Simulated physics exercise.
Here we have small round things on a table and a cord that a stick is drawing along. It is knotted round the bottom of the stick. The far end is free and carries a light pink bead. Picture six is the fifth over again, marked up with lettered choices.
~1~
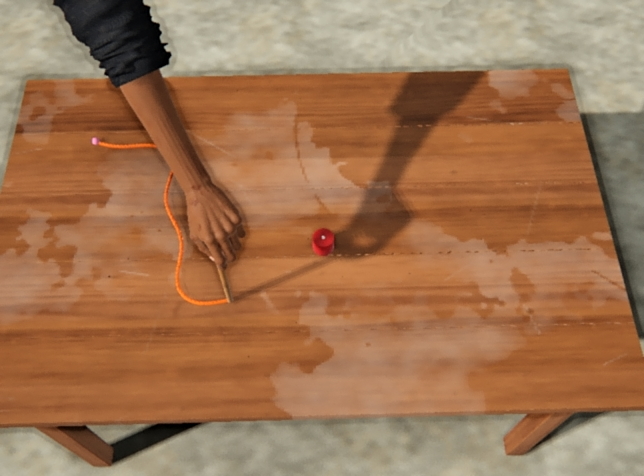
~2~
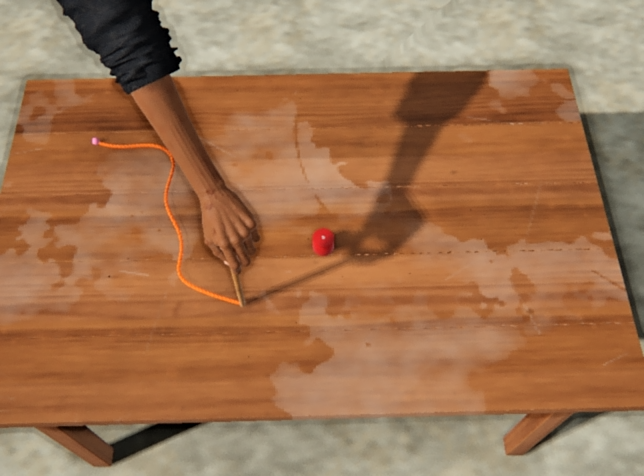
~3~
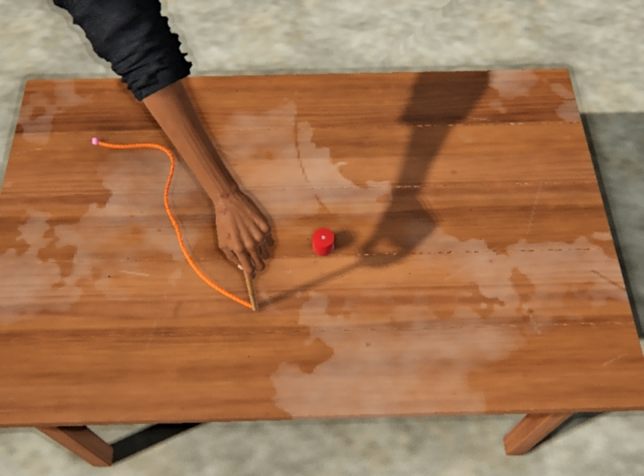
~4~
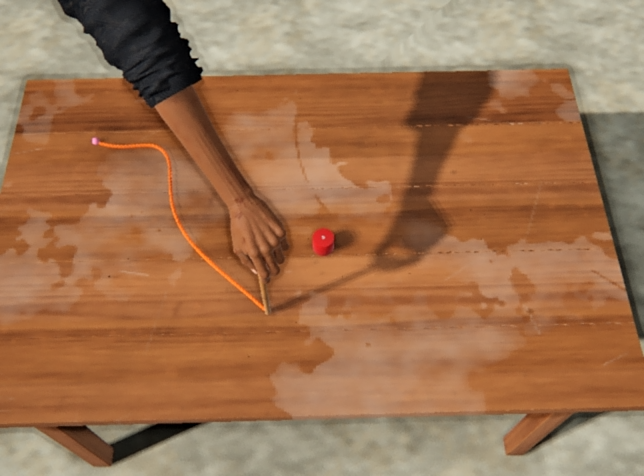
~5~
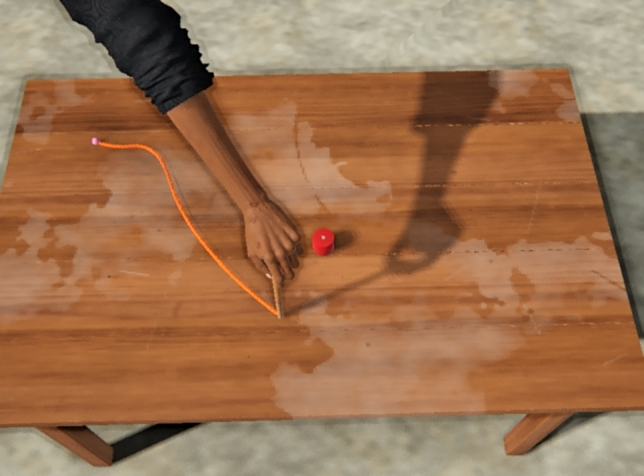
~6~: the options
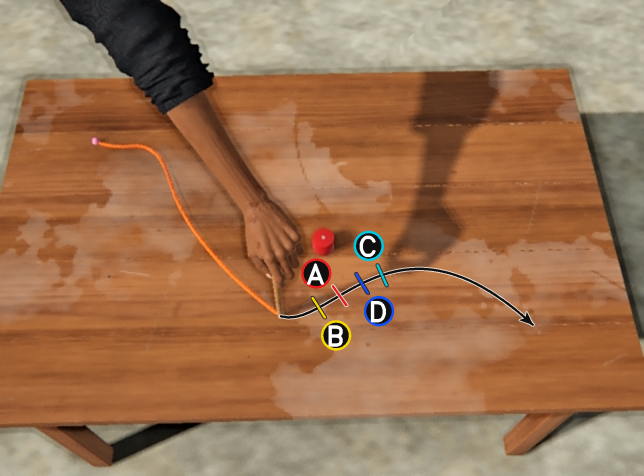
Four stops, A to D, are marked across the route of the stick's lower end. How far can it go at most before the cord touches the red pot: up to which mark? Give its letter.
Up to mark C.
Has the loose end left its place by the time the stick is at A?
By then, yes.
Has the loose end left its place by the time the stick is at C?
Yes.
On the marked copy, A at (340, 296); B at (319, 308); C at (382, 275); D at (362, 283); the route from (281, 316) via (410, 269) to (533, 325).
With C. Early on, foot of the stick (319, 308), middle of the cord (198, 223), free end (104, 143).
Further on, foot of the stick (352, 289), middle of the cord (213, 229), free end (115, 147).
At the end, foot of the stick (382, 276), middle of the cord (234, 232), free end (128, 155); nothing has been touched.
As for the rest, A is safe but short; B is safe but short; D is safe but short.
